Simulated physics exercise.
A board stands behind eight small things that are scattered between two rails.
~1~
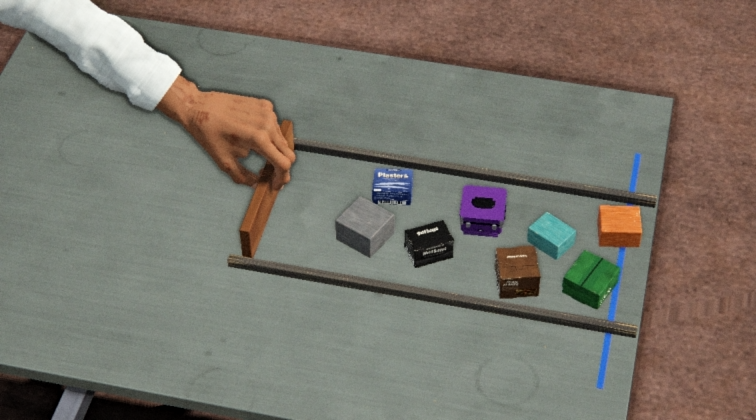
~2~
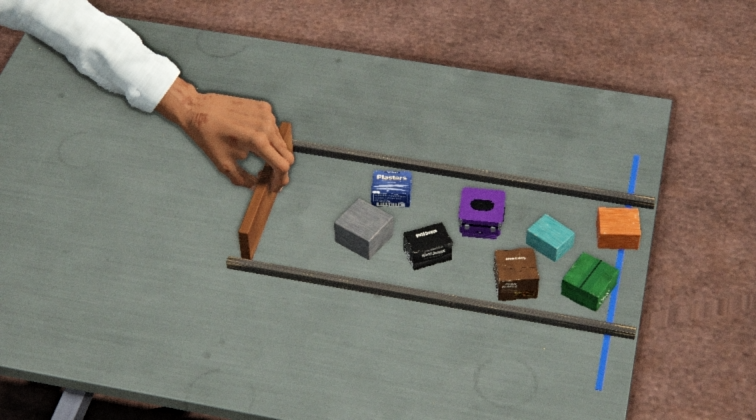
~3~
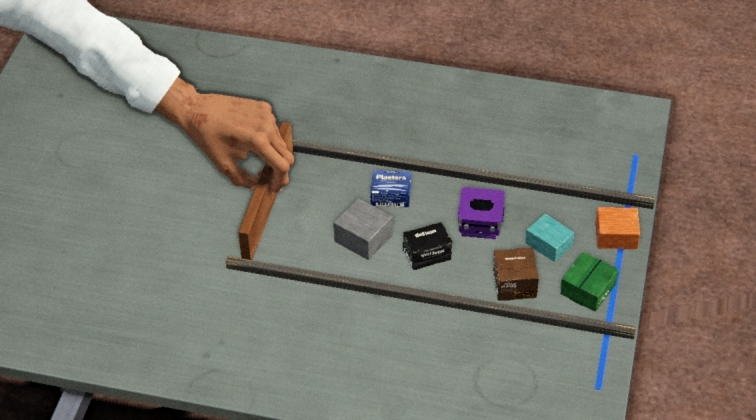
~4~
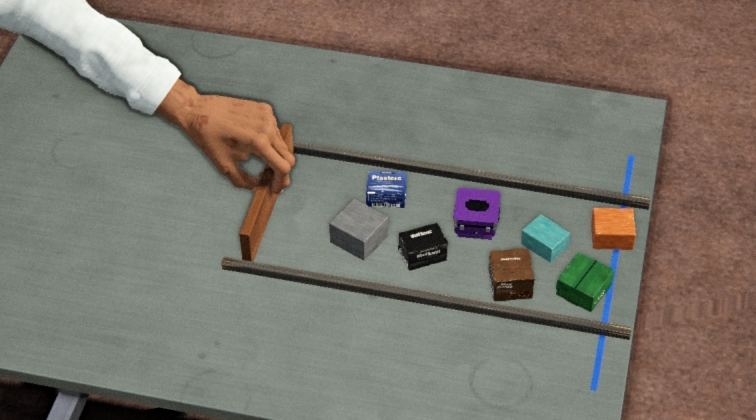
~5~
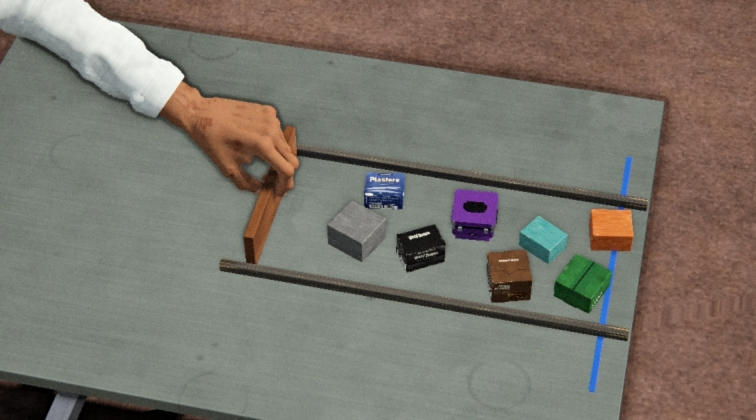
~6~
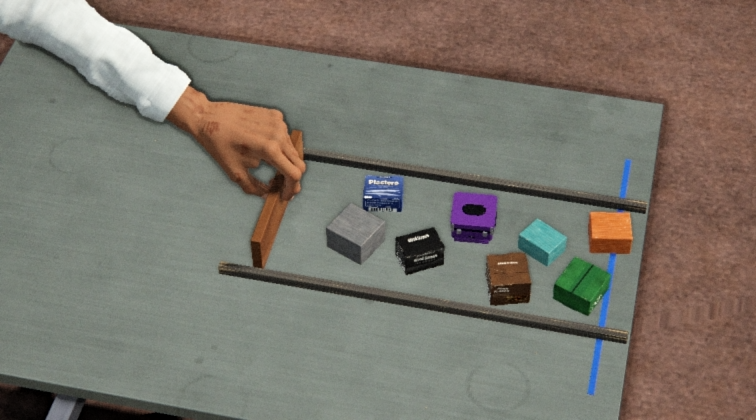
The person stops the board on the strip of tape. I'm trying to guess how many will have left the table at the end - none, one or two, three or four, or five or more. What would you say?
The loss over the edge is five or beyond.
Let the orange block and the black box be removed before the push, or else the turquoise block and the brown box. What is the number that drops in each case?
Fallen: 3, and 4 in the other try.
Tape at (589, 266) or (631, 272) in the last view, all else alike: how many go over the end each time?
6, then 8.
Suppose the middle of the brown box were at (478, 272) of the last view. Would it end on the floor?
From there it topples down.
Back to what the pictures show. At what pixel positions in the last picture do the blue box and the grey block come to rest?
Blue box at about (636, 234), grey block at about (632, 273).
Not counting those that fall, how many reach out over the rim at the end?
Count of overhanging things: 2.
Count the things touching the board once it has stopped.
2 end up touching it.
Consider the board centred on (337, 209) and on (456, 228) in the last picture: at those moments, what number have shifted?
The counts are 1 and 7.
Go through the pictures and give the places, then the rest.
In the first frame, orange block (619, 227); green box (591, 280); turquoise block (551, 236); board (268, 189); tape (620, 263).
In the second frame, green box (590, 282); grey block (364, 229).
In the third frame, turquoise block (550, 238); board (267, 191).
In the fourth frame, orange block (613, 229); black box (423, 246).
In the fifth frame, green box (582, 283); purple case (475, 215).
In the sixth frame, orange block (610, 233); green box (582, 286); turquoise block (542, 243); board (278, 199); tape (611, 269).
Soon after, none off yet; orange block at rest near (610, 233); green box at rest near (582, 286); turquoise block at rest near (542, 243).
After that, none off yet; orange block moving near (615, 232); green box displaced about its own width near (610, 293); turquoise block displaced about its own width near (576, 252).
And then, two off so far; orange block on its side near (670, 280); green box off the edge; turquoise block displaced well along near (625, 269).
In the end, the number that fall off is five or more; gone, black box, purple case, brown box, turquoise block, green box and orange block.
